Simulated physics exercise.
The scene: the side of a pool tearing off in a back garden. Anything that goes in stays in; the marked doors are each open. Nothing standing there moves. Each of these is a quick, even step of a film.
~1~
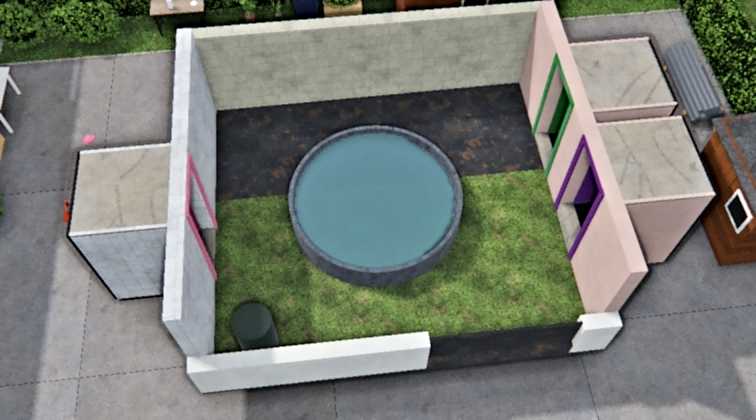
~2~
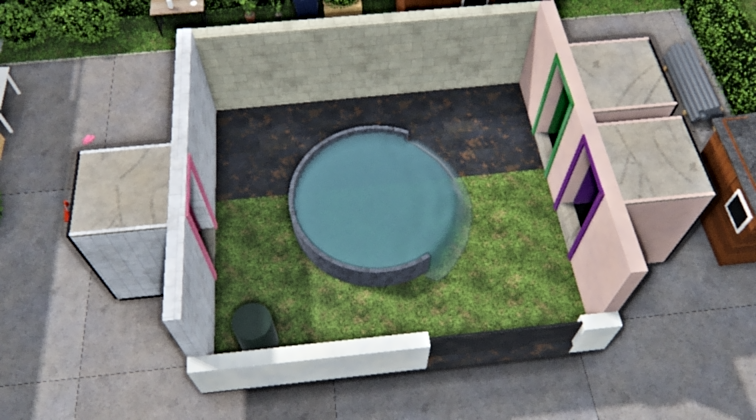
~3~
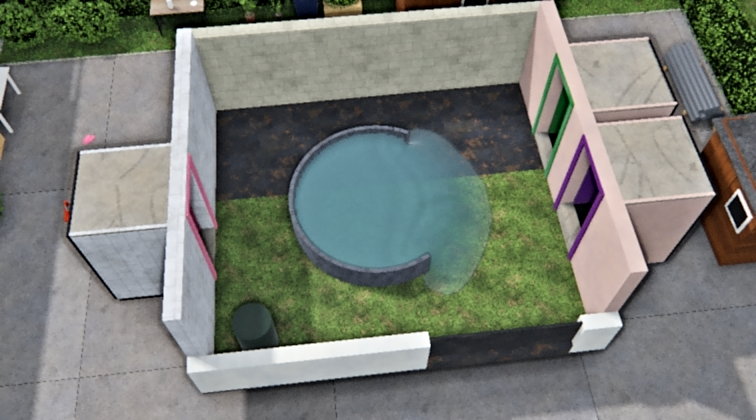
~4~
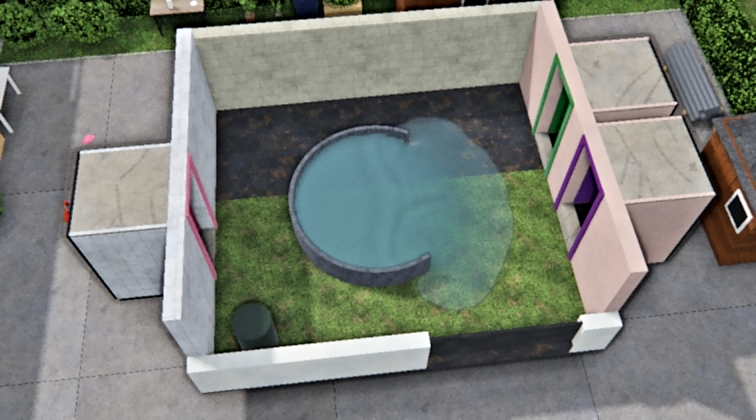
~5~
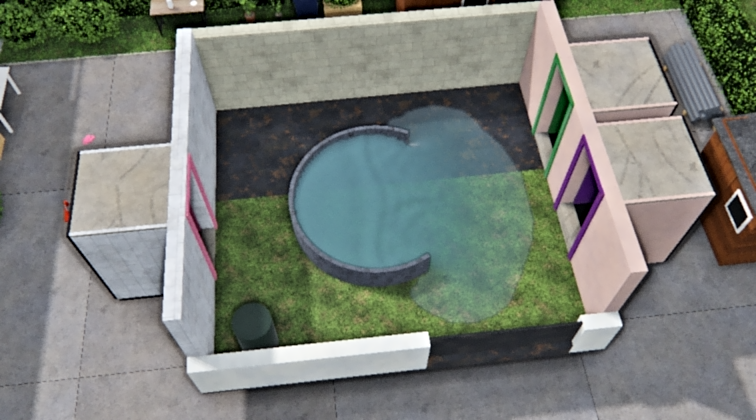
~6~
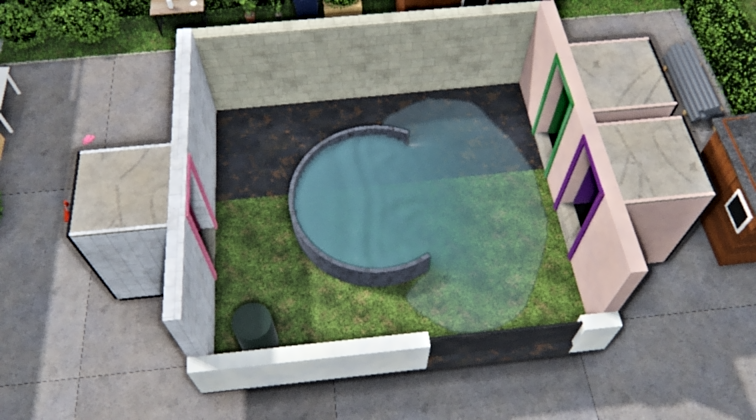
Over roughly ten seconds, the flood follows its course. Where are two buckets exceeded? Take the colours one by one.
Result: The purple door will keep to two buckets. The pink door will go over two buckets. The green door will go over two buckets.
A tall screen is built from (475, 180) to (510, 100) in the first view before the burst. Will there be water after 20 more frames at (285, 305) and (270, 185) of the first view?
Result by location - first parched, second parched.
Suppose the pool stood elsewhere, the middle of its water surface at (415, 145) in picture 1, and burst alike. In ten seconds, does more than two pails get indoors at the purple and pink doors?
In short: Purple misses the threshold; pink misses the threshold.
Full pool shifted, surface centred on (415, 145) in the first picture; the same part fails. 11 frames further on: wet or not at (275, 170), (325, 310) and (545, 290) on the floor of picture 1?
In order, the three spots end up untouched, untouched and waterlogged.
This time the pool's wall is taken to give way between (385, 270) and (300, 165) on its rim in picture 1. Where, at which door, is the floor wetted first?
My answer: The one in pink.
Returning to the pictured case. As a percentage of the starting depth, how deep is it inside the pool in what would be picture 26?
Estimate: Around 30 per cent.
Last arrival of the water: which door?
I'd go with the pink-painted one.
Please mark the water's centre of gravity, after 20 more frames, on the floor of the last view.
Somewhere around (460, 208) in the last view.
A moment on, water covers 45 % of the floor; the purple door wet at the sill, nothing in, the pink door not reached, the green door under two buckets in.
Next, water covers 50 % of the floor; the purple door wet at the sill, nothing in, the pink door not reached, the green door over two buckets in.
Then, water covers 55 % of the floor; the purple door wet at the sill, nothing in, the pink door not reached, the green door far over two buckets in.
Later, water covers 90 % of the floor; the purple door wet at the sill, nothing in, the pink door not reached, the green door far over two buckets in.
In the end, water covers 100 % of the floor; the purple door wet at the sill, nothing in, the pink door over two buckets in, the green door far over two buckets in.
